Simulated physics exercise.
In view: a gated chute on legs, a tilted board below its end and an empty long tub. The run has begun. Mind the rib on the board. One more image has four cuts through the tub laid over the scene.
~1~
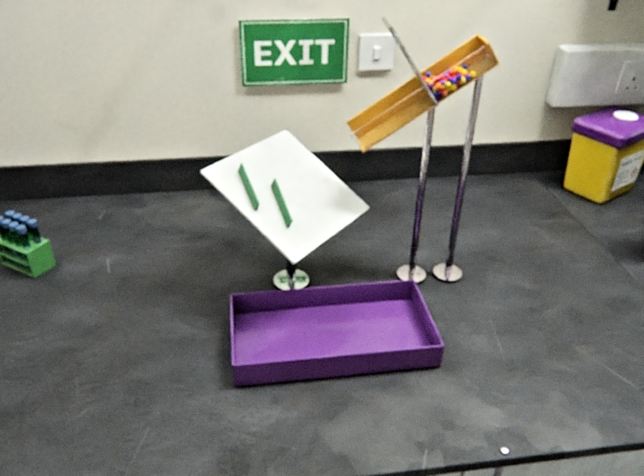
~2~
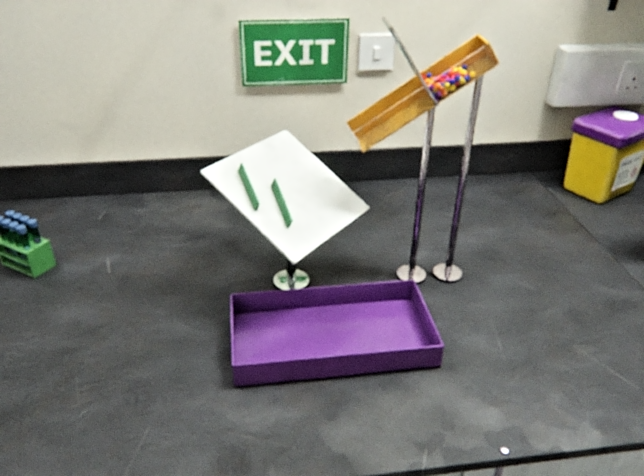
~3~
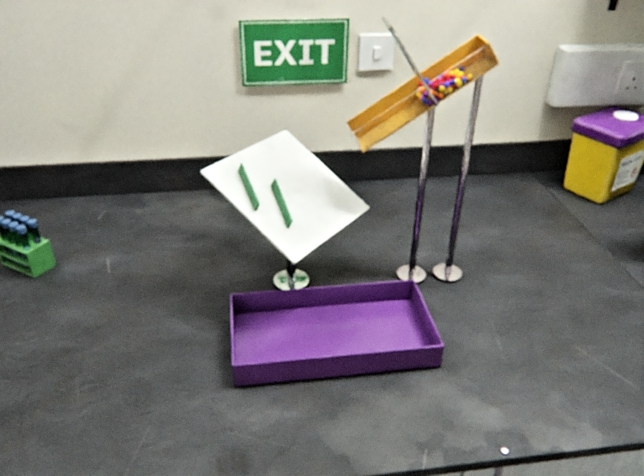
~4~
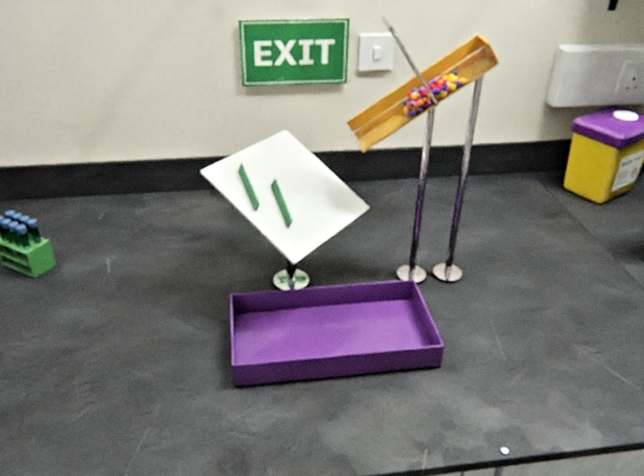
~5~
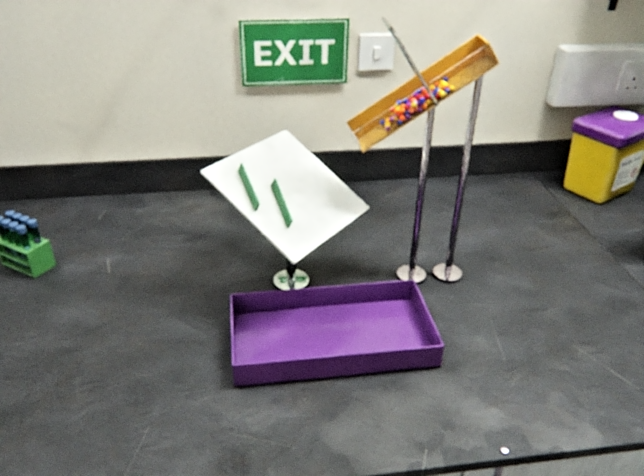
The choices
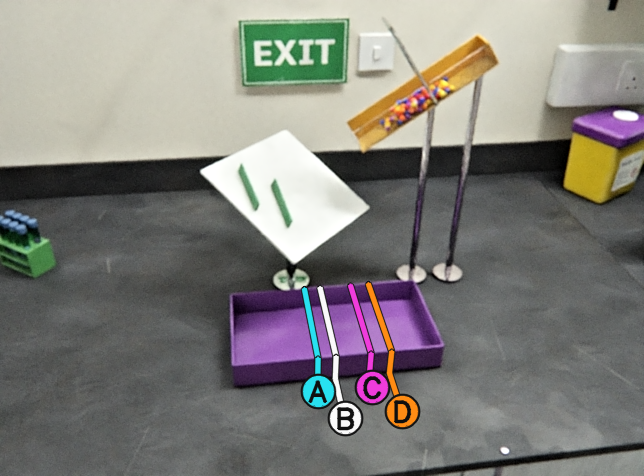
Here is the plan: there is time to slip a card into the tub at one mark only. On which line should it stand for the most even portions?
Line C.
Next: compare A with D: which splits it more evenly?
It is D.
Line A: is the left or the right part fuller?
Right.
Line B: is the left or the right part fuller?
The right side.
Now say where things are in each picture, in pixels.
In the first frame, load behind the gate at (445, 82), round plastic beads; lip of the chute at (360, 146), sloping gently.
In the second frame, middle of the board at (290, 190), tilted gently; middle of its low edge at (335, 233); of its high edge at (246, 149).
In the third frame, front corners of the tub at (233, 365) and (443, 345), empty; front of the load at (419, 94).
In the fourth frame, middle of the load at (428, 92); its front at (407, 112), about a third of the way to the lip; rib from (242, 163) to (259, 204); rib from (275, 178) to (292, 221).
In the fifth frame, middle of the load at (420, 103); its front at (382, 122), about two thirds of the way to the lip.
On the marked copy, line A crosses the front rim at (317, 357); line B crosses the front rim at (335, 355); line C crosses the front rim at (370, 352); line D crosses the front rim at (391, 350).
If A is chosen, of what is caught, a stray few on the left of the divider, nearly all on the right.
If B is chosen, of what is caught, a small part on the left of the divider, most on the right.
If C is chosen, of what is caught, about two thirds on the left of the divider, about a third on the right.
If D is chosen, of what is caught, most on the left of the divider, about a quarter on the right.
